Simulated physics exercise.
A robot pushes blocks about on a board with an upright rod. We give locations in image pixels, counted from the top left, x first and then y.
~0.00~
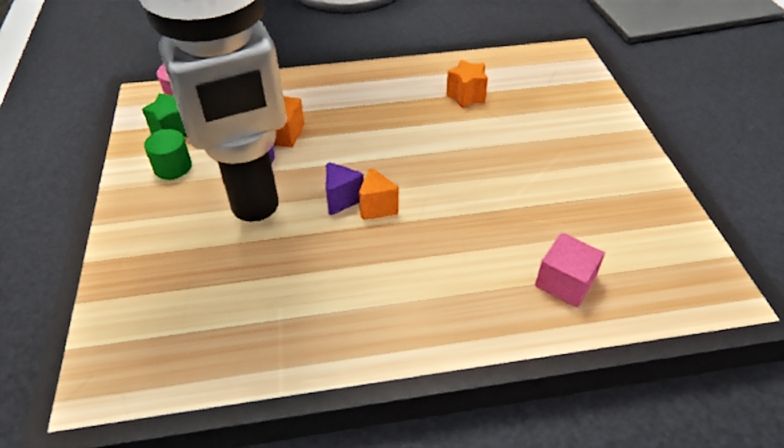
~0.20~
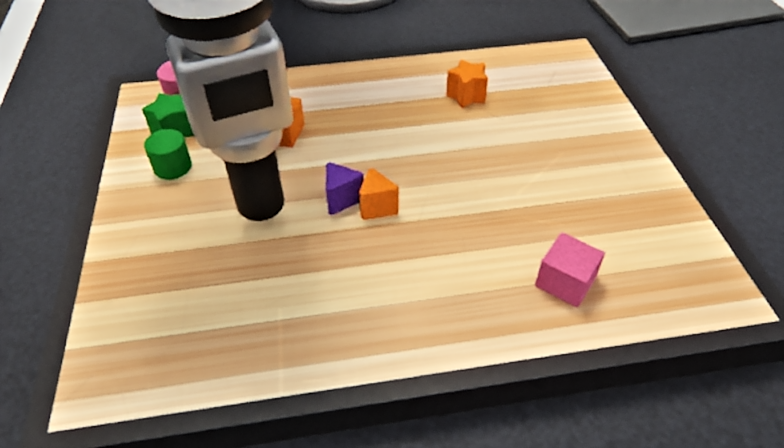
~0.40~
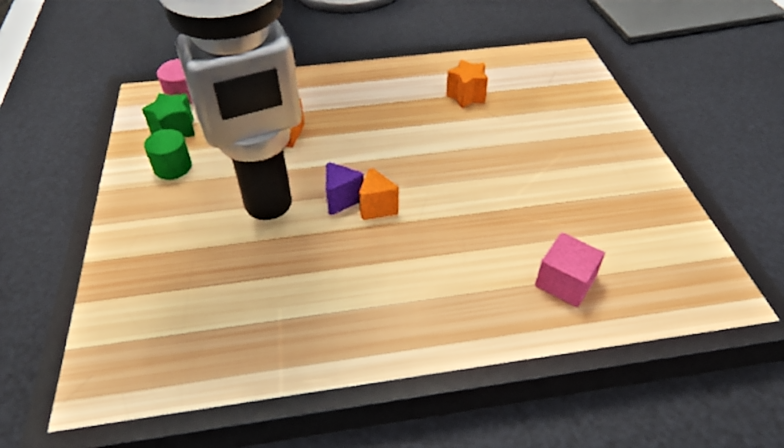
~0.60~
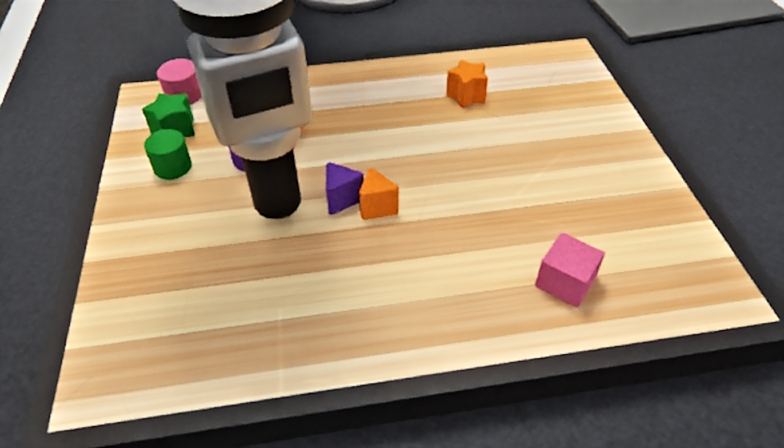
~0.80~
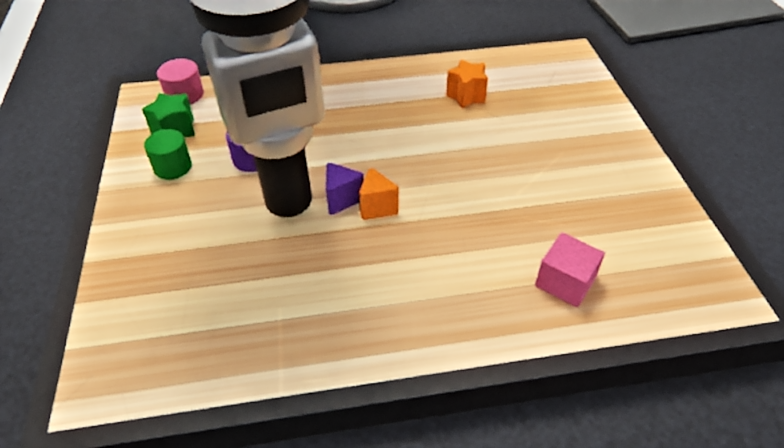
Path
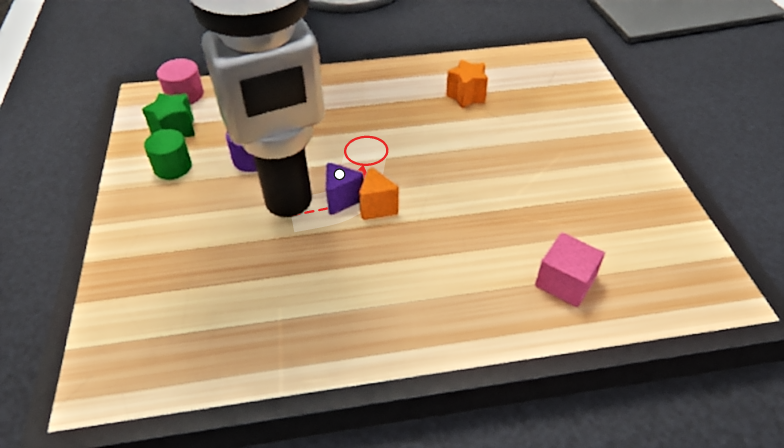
To begin with, a robot's upright black rod stands on a striped wooden board, left of a purple and an orange triangular block. The rod then slides a short way right, closer to the purple triangle, uncovering a pink cylinder behind it, while the blocks all stay still.
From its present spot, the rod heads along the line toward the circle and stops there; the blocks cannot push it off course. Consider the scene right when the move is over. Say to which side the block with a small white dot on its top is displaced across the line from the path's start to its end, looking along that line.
Toward the right.
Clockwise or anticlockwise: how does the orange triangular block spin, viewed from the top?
It goes round the way clock hands do.
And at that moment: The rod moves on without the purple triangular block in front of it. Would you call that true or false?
Verdict: True.
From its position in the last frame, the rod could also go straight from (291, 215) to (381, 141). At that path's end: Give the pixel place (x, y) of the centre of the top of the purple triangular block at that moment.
Its top middle will sit at (372, 159).
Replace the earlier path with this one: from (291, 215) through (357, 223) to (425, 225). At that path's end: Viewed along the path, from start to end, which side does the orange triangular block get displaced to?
So, looking from the first point of the path to the last, the orange triangular block moves leftwards.
Drawn move, from (291, 215) over (336, 206) and (360, 179) to (366, 151); the dot is on the purple triangular block.
The first path, step by step. One third of the way, rod at (336, 192); purple triangular block at (365, 164), turned 25° anticlockwise; orange triangular block at (381, 182), turned 15° clockwise.
Two thirds of the way, rod at (359, 165); purple triangular block at (393, 147); orange triangular block at (385, 182), turned 25° clockwise.
At the end, rod at (366, 137); purple cylinder still; purple triangular block at (397, 143); orange triangular block at (385, 182), turned 25° clockwise.
